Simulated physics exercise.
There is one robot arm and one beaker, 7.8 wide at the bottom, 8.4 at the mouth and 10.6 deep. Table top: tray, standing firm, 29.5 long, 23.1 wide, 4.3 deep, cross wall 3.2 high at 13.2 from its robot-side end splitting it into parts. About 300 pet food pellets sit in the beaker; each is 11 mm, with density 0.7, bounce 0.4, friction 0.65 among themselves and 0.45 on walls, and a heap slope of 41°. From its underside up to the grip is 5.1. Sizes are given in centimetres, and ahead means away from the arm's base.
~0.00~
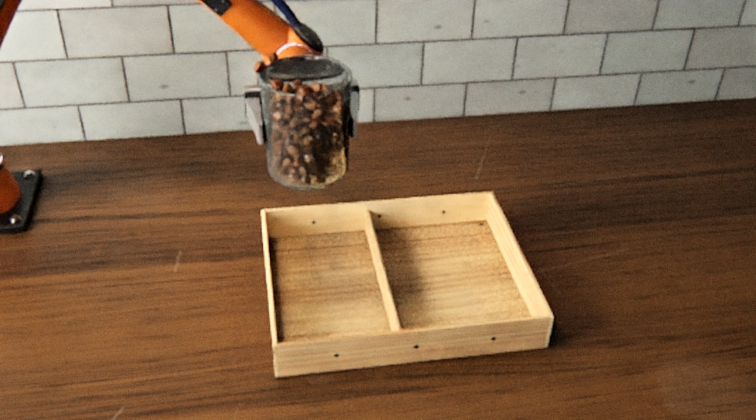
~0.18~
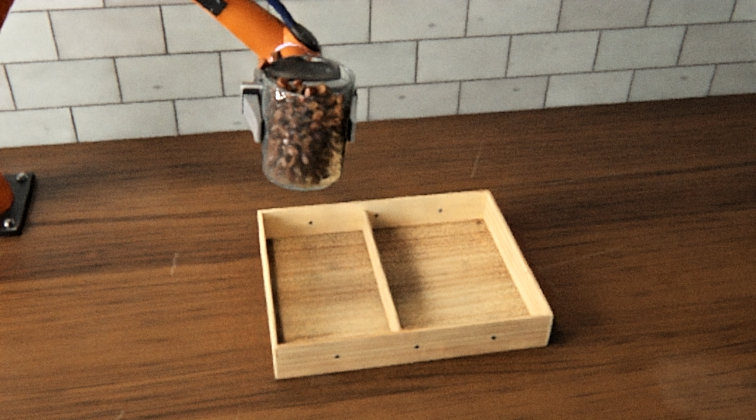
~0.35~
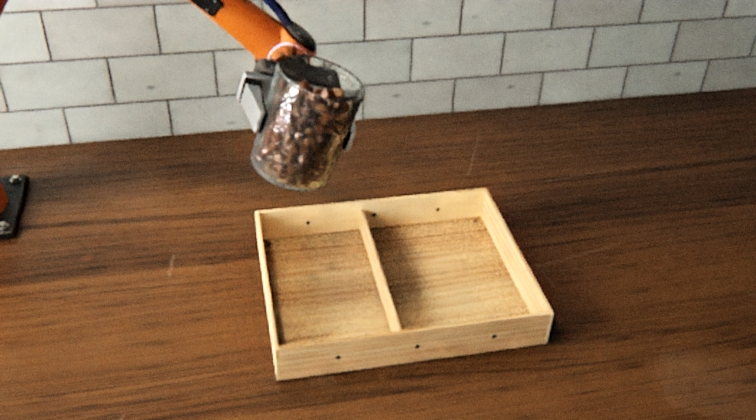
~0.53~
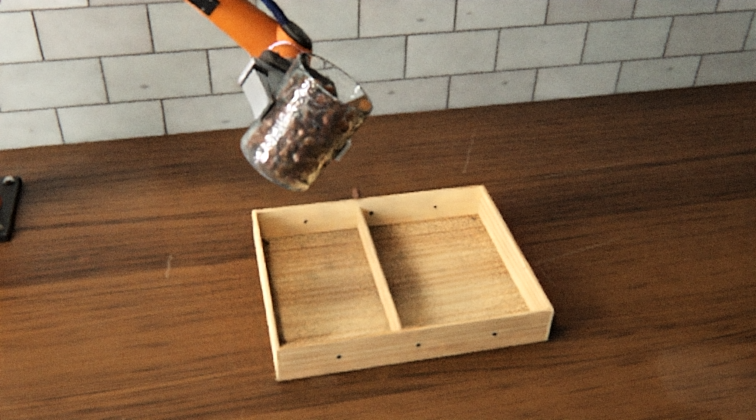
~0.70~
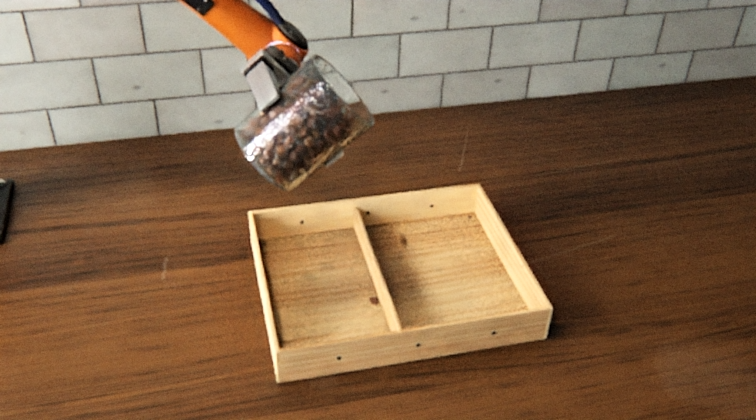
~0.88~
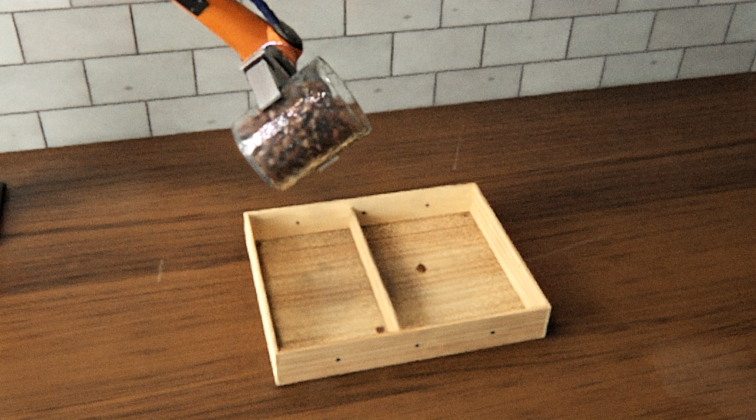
An orange robot arm tilts a clear beaker of brown pellets above a divided wooden tray.
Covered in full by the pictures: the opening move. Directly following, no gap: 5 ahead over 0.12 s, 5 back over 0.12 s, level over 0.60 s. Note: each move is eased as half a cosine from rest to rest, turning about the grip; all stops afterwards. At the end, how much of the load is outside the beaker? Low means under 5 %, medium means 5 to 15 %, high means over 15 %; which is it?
It is medium.
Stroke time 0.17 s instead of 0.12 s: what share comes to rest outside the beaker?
Roughly 5 in a hundred.
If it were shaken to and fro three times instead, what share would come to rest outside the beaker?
Probably about 15 in a hundred.
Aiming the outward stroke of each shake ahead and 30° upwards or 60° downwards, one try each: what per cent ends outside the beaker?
Near 20 and 0 percent respectively.
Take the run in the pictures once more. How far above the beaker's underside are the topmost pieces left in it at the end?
Around 11.0 cm up.
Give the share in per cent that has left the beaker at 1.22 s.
10 %.
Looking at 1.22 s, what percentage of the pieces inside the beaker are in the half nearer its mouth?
Mouth half share: Roughly 40 %.
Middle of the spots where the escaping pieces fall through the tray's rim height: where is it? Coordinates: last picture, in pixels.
Estimated centre around (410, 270) in pixels.
After 1.22 s, tilted 52° forward, highest piece 26 above the table; 273 in the beaker, 5 in the far-side part, 2 in the robot-side part, 18 in flight or on a rim.
After 1.55 s, tilted 10° forward, highest piece 29 above the table; 273 in the beaker, 19 in the far-side part, 5 in the robot-side part, 1 on the table or floor.
After 1.92 s, level, highest piece 29 above the table; 273 in the beaker, 19 in the far-side part, 5 in the robot-side part, 1 on the table or floor.
After 2.97 s, level, highest piece 29 above the table; 273 in the beaker, 19 in the far-side part, 5 in the robot-side part, 1 on the table or floor.
In the end, 273 in the beaker, 19 in the far-side part, 5 in the robot-side part, 1 on the table or floor. That is 8 % outside the beaker.
